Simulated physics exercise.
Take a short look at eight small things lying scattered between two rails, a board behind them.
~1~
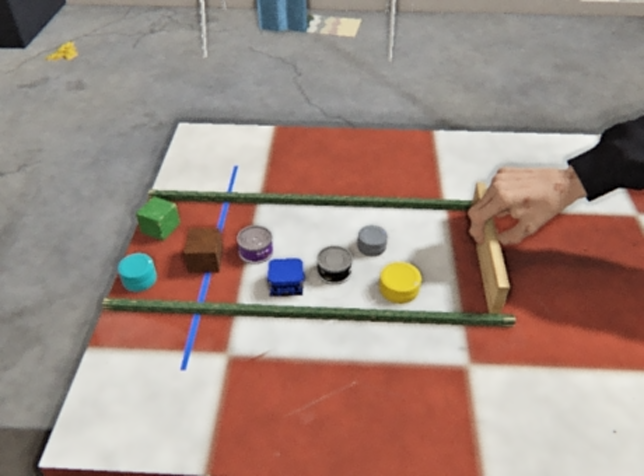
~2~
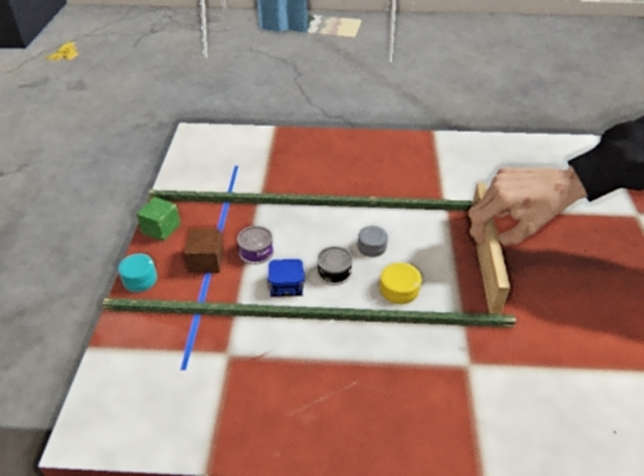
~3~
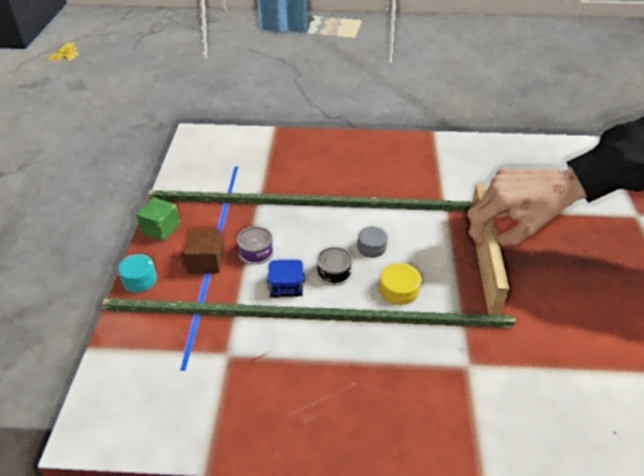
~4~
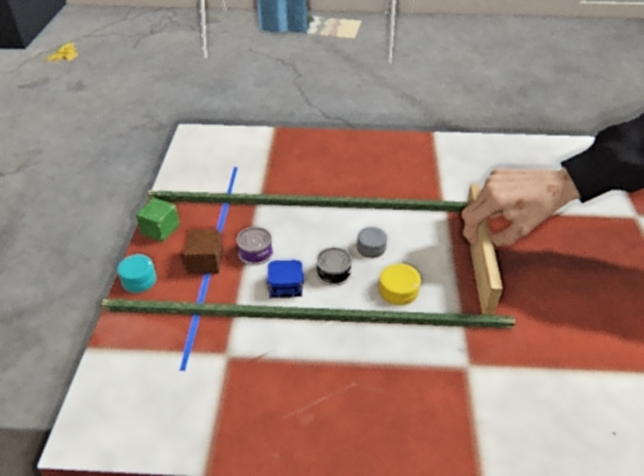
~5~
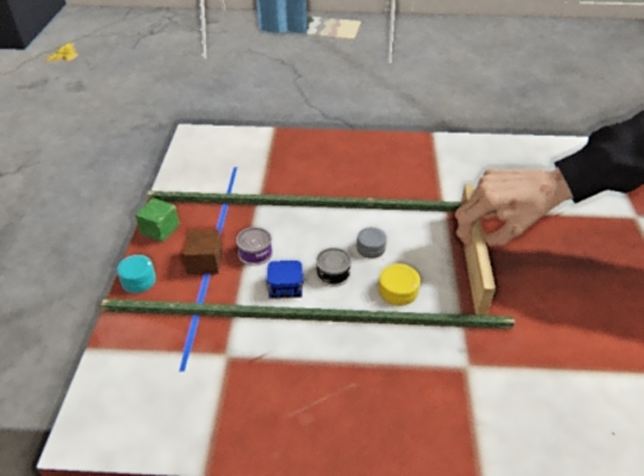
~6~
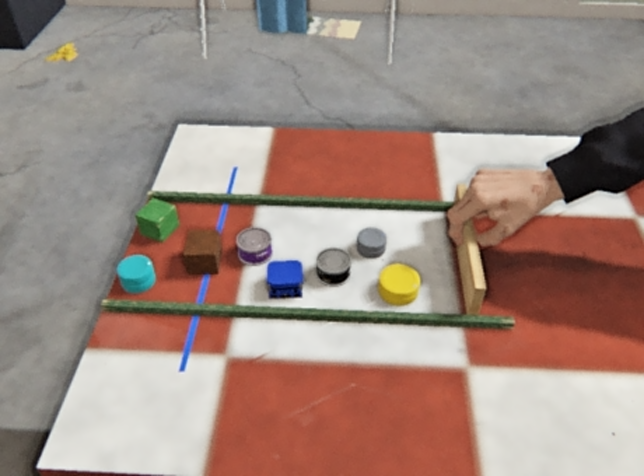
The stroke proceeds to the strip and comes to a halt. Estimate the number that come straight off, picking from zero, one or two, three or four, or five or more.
My estimate is zero.
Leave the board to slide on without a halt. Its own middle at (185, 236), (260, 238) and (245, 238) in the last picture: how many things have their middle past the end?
Going through the three places, I get 2, 0 and 0.
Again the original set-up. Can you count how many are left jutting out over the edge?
It would come to 3.
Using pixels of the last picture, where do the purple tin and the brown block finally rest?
You'll find the purple tin at roughly (171, 238) and the brown block at roughly (133, 242).
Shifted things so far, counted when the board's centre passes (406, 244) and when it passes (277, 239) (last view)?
1, then 6.
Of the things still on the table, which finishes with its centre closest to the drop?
That's the turquoise lid.
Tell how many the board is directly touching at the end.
3 end up touching it.
Soon after, none off yet; turquoise lid at rest near (137, 274); green block at rest near (158, 220); brown block at rest near (203, 252).
After that, none off yet; turquoise lid at rest near (137, 274); green block at rest near (158, 220); brown block at rest near (201, 251).
In the end, the number that fall off is zero.
